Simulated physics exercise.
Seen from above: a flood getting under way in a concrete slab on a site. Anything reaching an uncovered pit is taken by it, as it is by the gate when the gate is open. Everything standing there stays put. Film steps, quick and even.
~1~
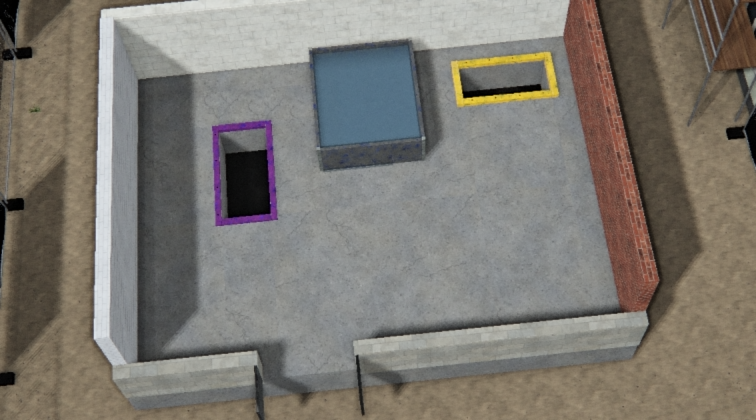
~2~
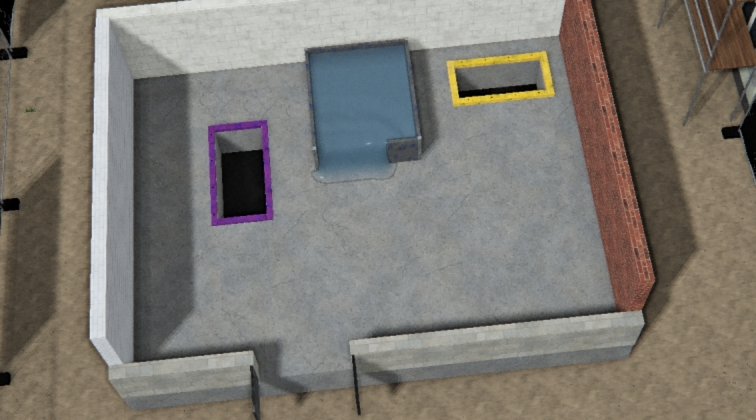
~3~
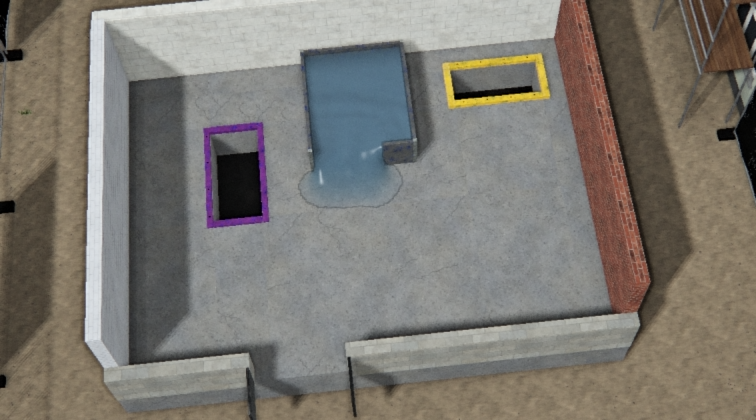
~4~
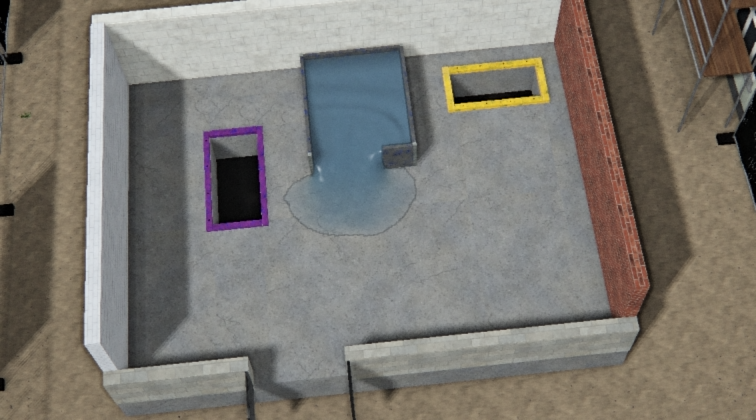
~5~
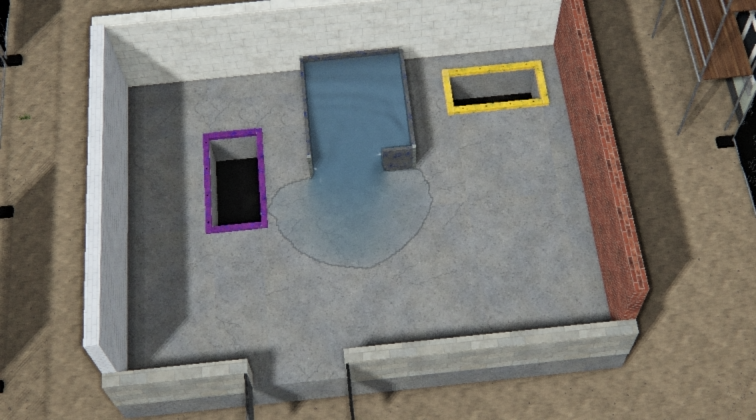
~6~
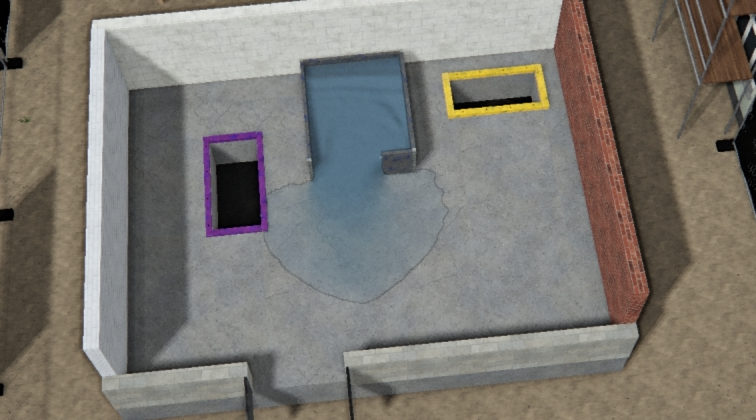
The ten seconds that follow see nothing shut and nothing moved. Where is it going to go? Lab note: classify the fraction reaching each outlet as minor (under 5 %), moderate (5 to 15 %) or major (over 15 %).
Fractions by outlet: Gate major; purple pit minor; yellow pit minor.
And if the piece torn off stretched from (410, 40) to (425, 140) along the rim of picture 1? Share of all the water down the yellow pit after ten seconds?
The yellow pit gets 30 per cent.
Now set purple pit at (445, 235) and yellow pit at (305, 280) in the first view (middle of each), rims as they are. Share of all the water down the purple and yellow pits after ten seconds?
Log, per cent - purple: 6, yellow: 20.
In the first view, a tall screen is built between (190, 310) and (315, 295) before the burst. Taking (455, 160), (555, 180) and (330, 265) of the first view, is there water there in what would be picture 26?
Going one after another, I'd say kept clear of the flood, then kept clear of the flood, then reached by the flood.
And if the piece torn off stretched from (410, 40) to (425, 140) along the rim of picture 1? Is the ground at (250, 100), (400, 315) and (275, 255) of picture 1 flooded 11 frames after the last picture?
Going point by point: Left unwetted, left unwetted, left unwetted.
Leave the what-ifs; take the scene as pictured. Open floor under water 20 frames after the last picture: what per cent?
Near 45 in a hundred.
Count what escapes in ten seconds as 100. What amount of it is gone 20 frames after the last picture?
Roughly 50 percent of it.
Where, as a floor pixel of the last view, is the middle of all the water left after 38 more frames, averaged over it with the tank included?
At roughly (362, 245).
A moment on, water covers 30 % of the floor; the gate 0 %, the purple pit 0 %, the yellow pit 0 %.
Next, water covers 40 % of the floor; the gate 5 %, the purple pit 0 %, the yellow pit 0 %.
Then, water covers 45 % of the floor; the gate 14 %, the purple pit 0 %, the yellow pit 0 %.
Later, water covers 70 % of the floor; the gate 23 %, the purple pit 0 %, the yellow pit 0 %.
In the end, water covers 90 % of the floor; the gate 29 %, the purple pit 0 %, the yellow pit 0 %.
